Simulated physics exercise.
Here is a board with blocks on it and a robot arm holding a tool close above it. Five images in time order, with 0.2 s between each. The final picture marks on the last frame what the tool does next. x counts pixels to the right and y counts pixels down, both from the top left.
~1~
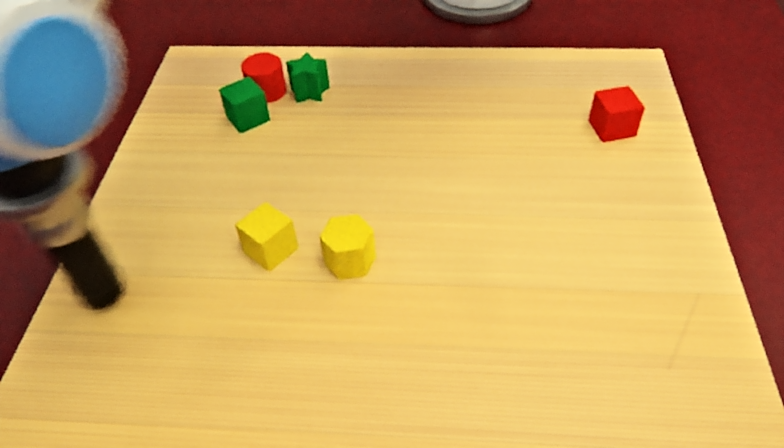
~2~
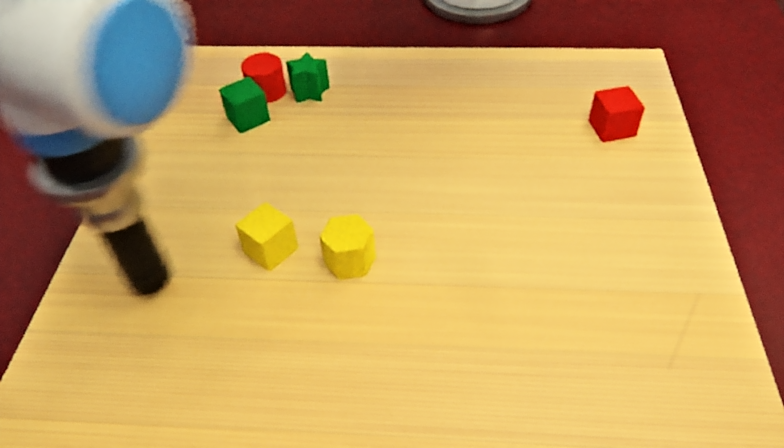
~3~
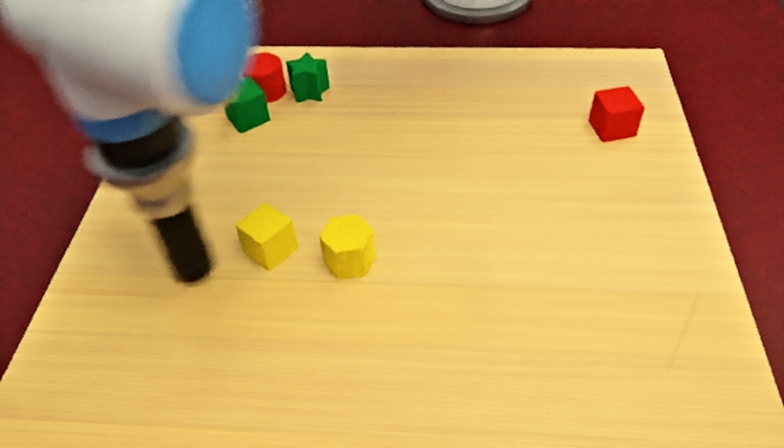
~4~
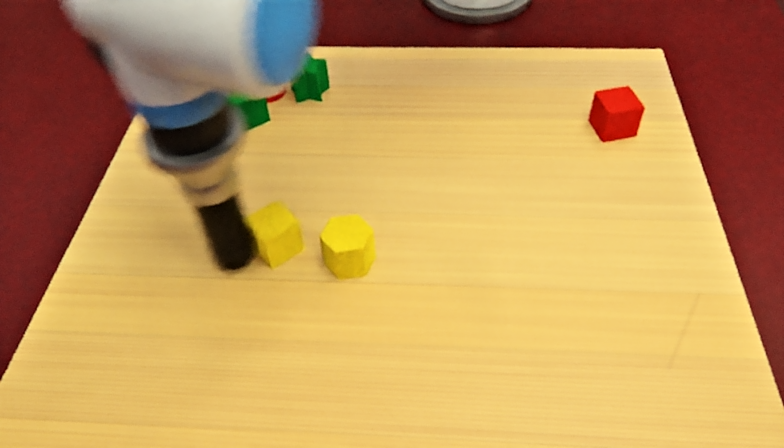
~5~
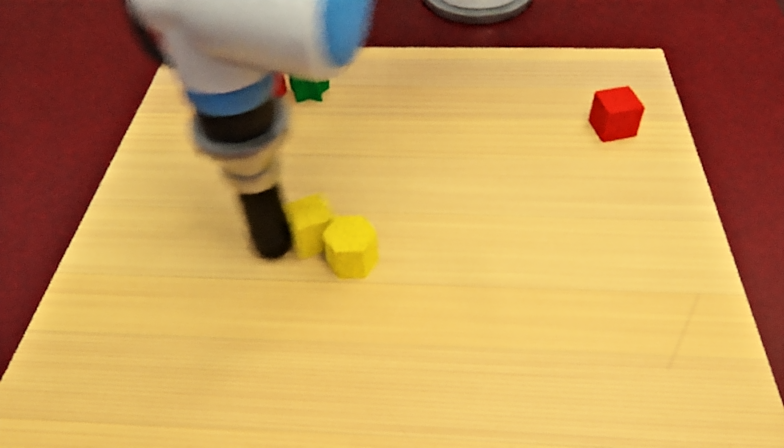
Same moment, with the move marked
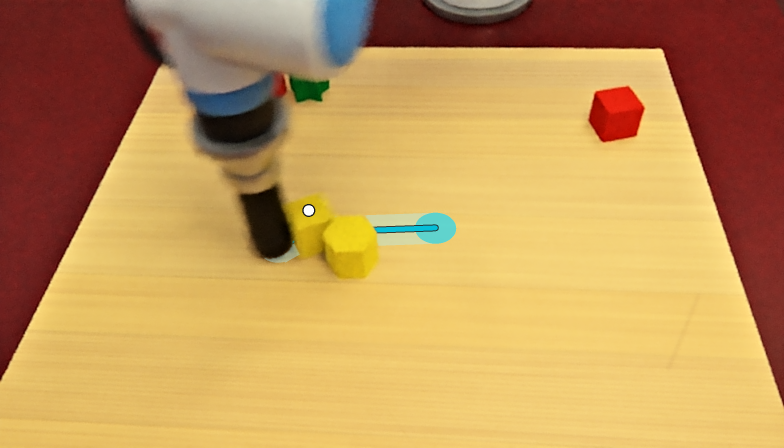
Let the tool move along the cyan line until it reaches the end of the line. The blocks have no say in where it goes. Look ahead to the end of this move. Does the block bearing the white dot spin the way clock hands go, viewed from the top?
That would be a no.
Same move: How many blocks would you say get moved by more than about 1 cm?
There will be two blocks that move more than 1 cm.
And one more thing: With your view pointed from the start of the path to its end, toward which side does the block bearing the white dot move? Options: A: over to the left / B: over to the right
A
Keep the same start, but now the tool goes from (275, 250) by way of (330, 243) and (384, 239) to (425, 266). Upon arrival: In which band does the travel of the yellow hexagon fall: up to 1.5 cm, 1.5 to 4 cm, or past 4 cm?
The displacement of the yellow hexagon is above 4 cm.
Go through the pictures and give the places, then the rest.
In the first frame, tool's lower end at (103, 292); yellow square piece at (263, 222); yellow hexagon at (346, 232).
In the second frame, tool at (150, 279); blocks still.
In the third frame, tool at (194, 266); blocks still.
In the fourth frame, tool at (235, 255); yellow square piece at (271, 219).
In the fifth frame, tool at (273, 244); yellow square piece at (309, 210); yellow hexagon at (349, 232).
Drawn move, from (275, 250) over (326, 232) and (381, 230) to (436, 228); the dot is on the yellow square piece.
What follows on the original path. One third of the way, tool at (326, 226); yellow square piece at (364, 195); yellow hexagon at (358, 232), turned 25° clockwise.
Two thirds of the way, tool at (381, 224); yellow square piece at (416, 187); yellow hexagon at (366, 237), turned 55° clockwise.
At the end, tool at (436, 222); yellow square piece at (462, 176), turned 35° anticlockwise; yellow hexagon at (366, 237), turned 55° clockwise.
